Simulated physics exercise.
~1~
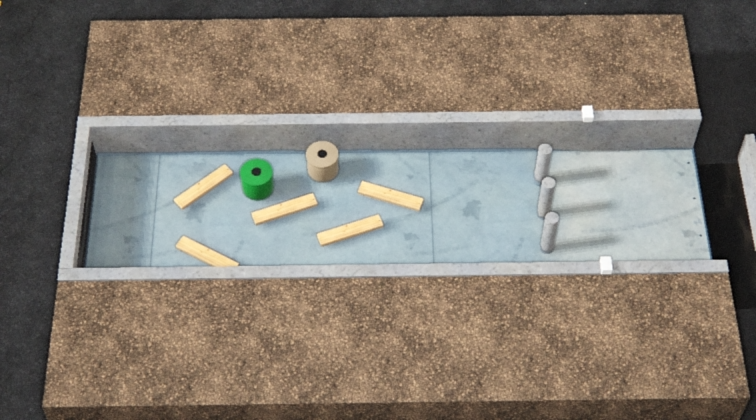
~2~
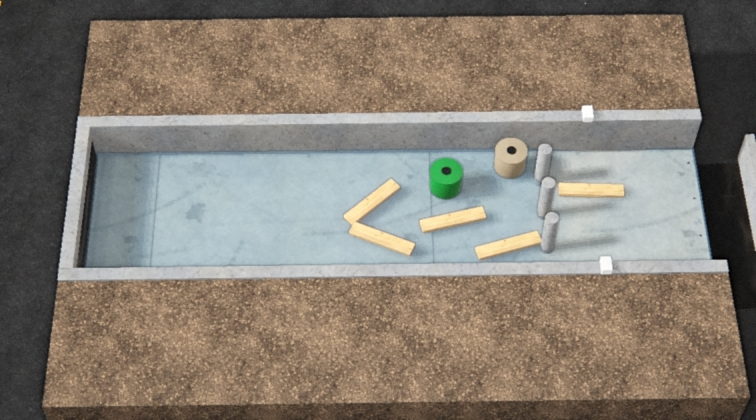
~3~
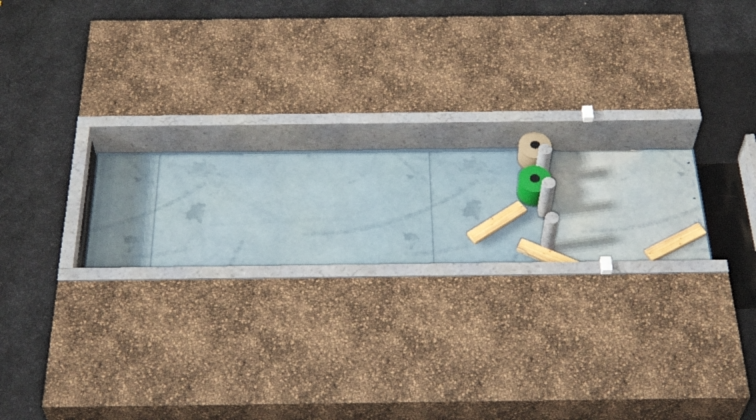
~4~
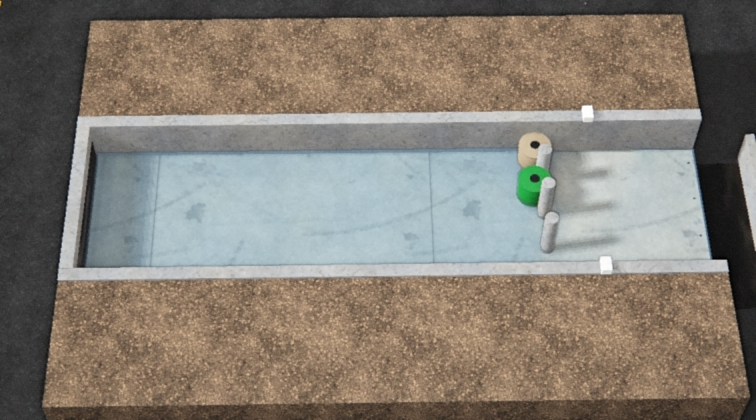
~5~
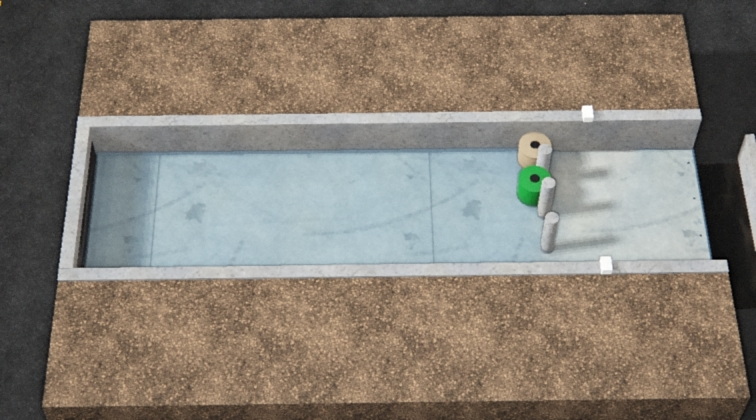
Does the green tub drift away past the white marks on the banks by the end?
No, the green tub stops against the posts and stays there, short of the white marks.
